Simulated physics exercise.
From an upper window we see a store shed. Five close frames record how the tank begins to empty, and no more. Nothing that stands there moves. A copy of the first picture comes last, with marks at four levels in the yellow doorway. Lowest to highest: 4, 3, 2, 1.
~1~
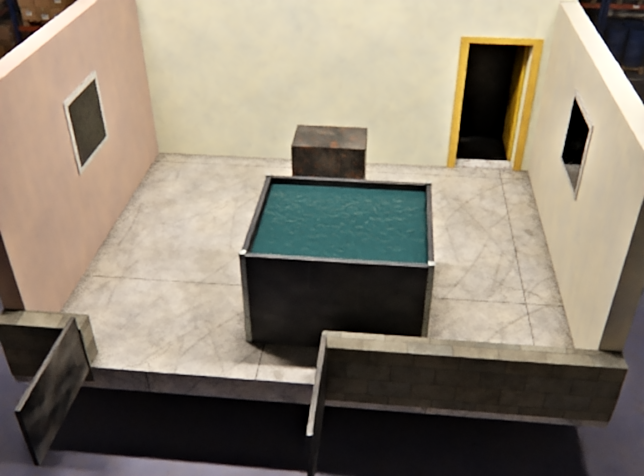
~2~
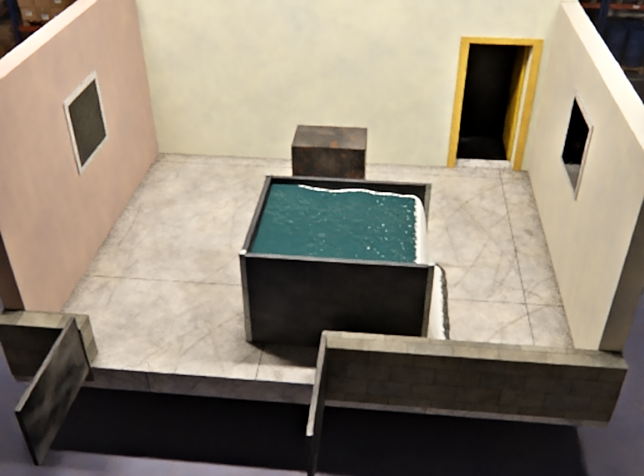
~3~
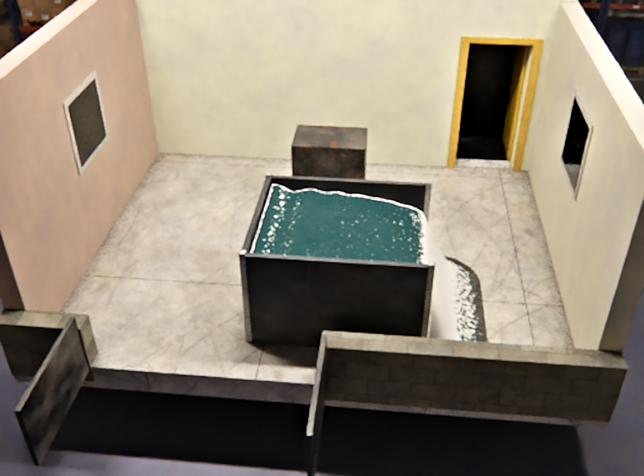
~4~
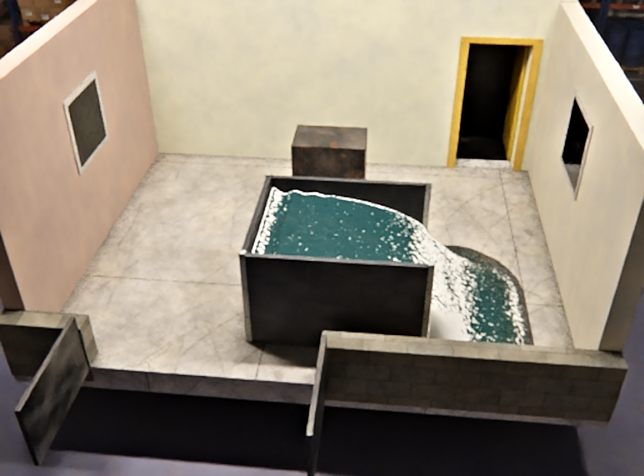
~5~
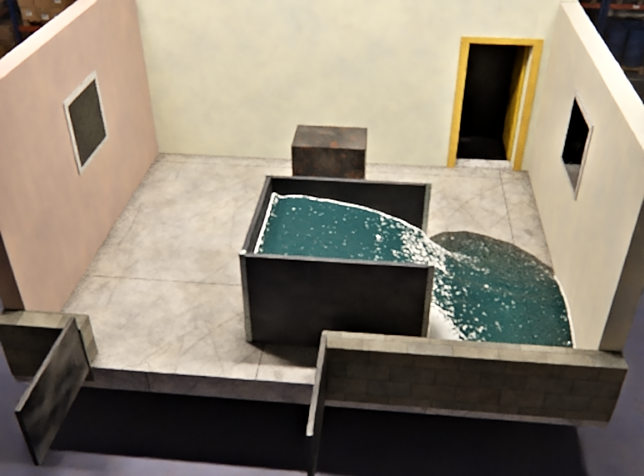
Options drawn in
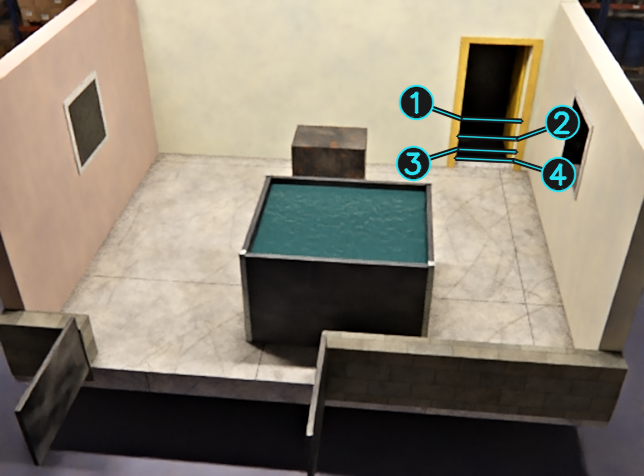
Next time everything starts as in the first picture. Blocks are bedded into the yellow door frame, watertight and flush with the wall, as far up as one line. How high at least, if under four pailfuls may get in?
2.
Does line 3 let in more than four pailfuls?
Yes, that goes wrong.
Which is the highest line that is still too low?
3 it is.
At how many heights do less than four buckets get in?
Two.
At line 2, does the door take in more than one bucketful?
No, it does not.
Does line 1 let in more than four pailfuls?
No.
In cyan, 1 at (490, 119); 2 at (488, 137); 3 at (486, 150); 4 at (485, 159); from the bottom up 4, 3, 2, 1.
Choosing 1, nothing gets over.
Choosing 2, a splash gets over, under a bucket.
Choosing 3, about 13 bucketfuls get in.
Choosing 4, dozens of bucketfuls pour in.
